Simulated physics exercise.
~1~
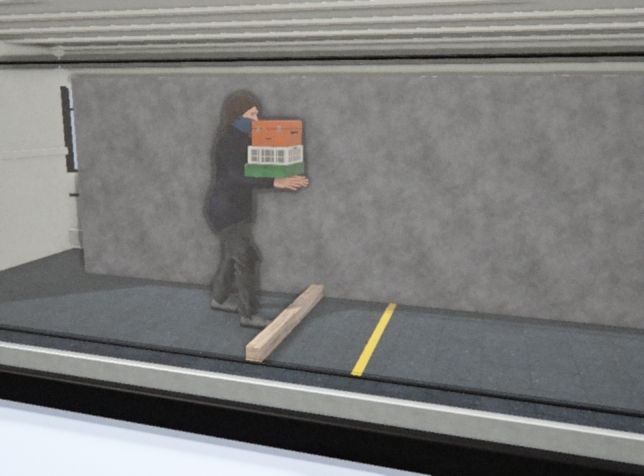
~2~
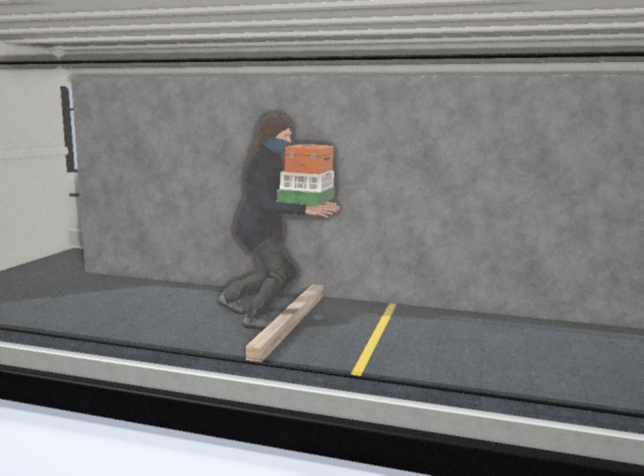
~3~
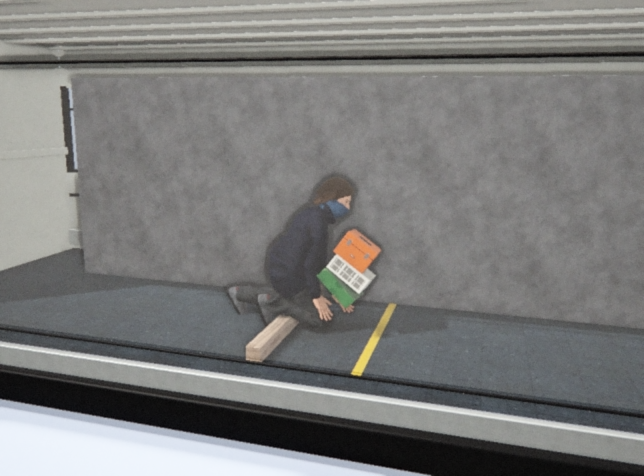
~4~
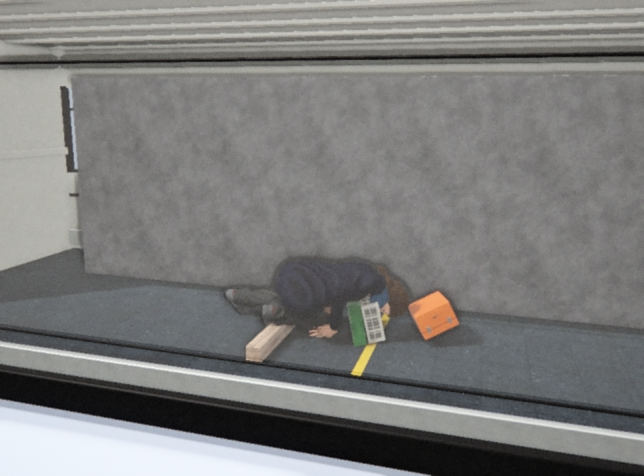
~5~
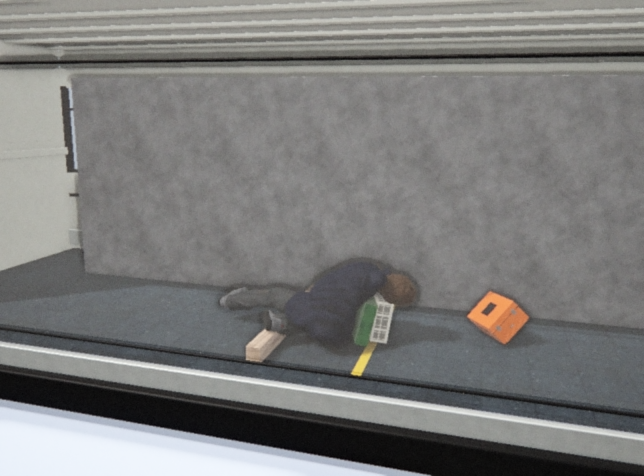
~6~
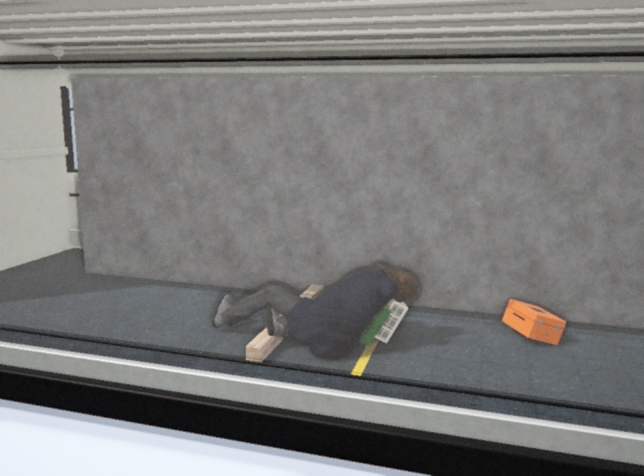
A person carrying stacked boxes trips over a low rail and collapses, spilling them rightward.
